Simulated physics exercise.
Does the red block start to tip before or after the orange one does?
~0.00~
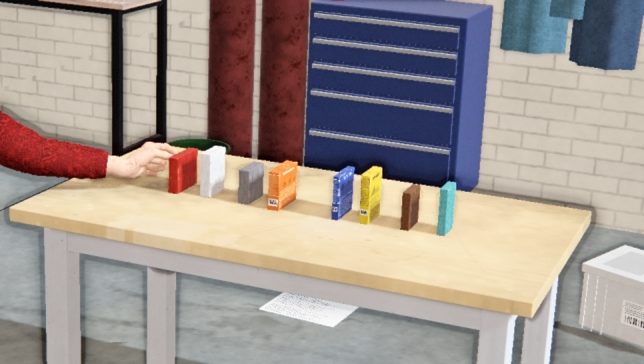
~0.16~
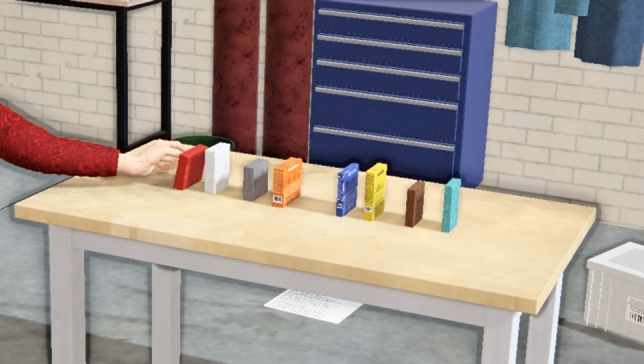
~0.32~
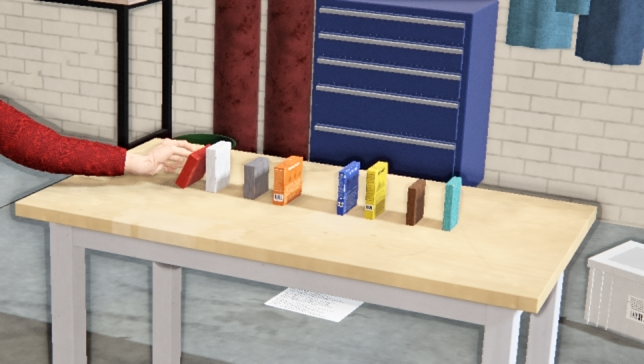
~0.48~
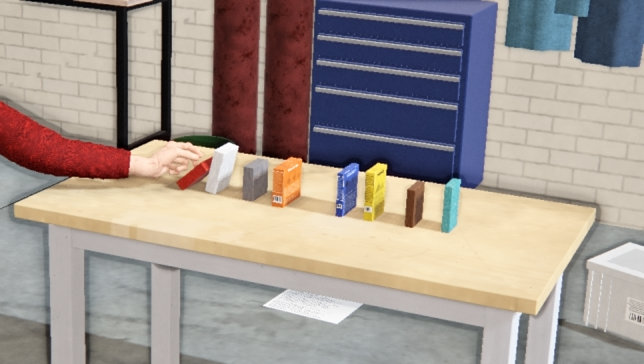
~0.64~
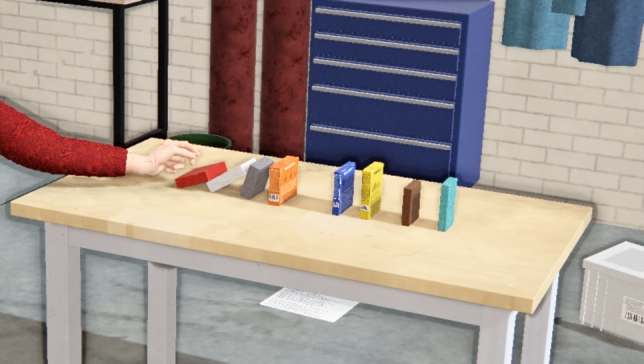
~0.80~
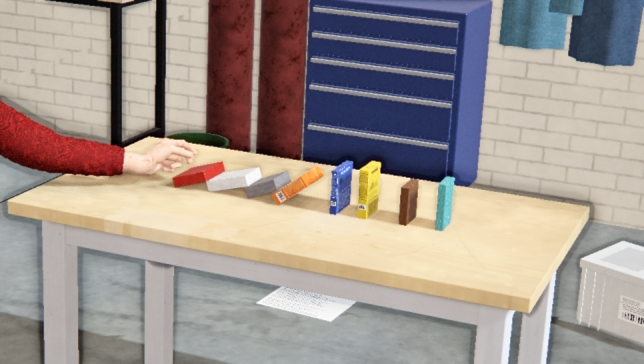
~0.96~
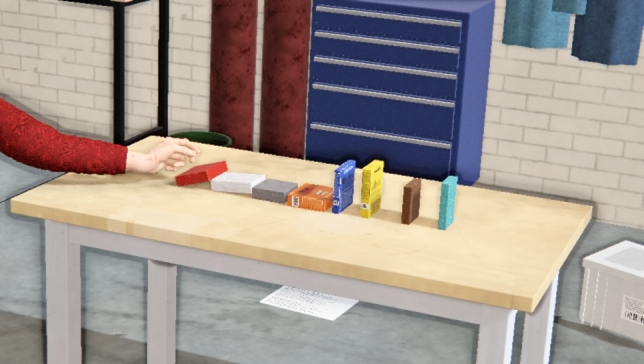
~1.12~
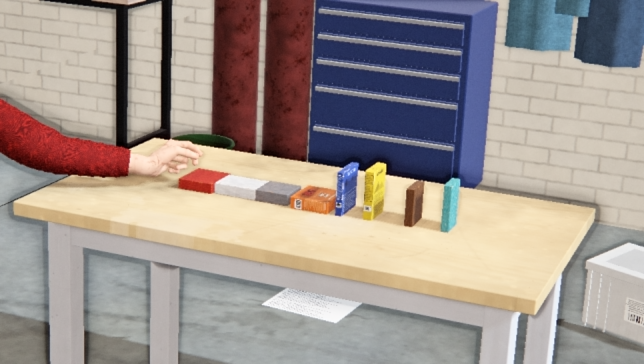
The red block starts to tip before the orange one. It is already leaning under the hand while the orange block is upright, and the orange one only goes over later, after the white and grey blocks have begun to fall.
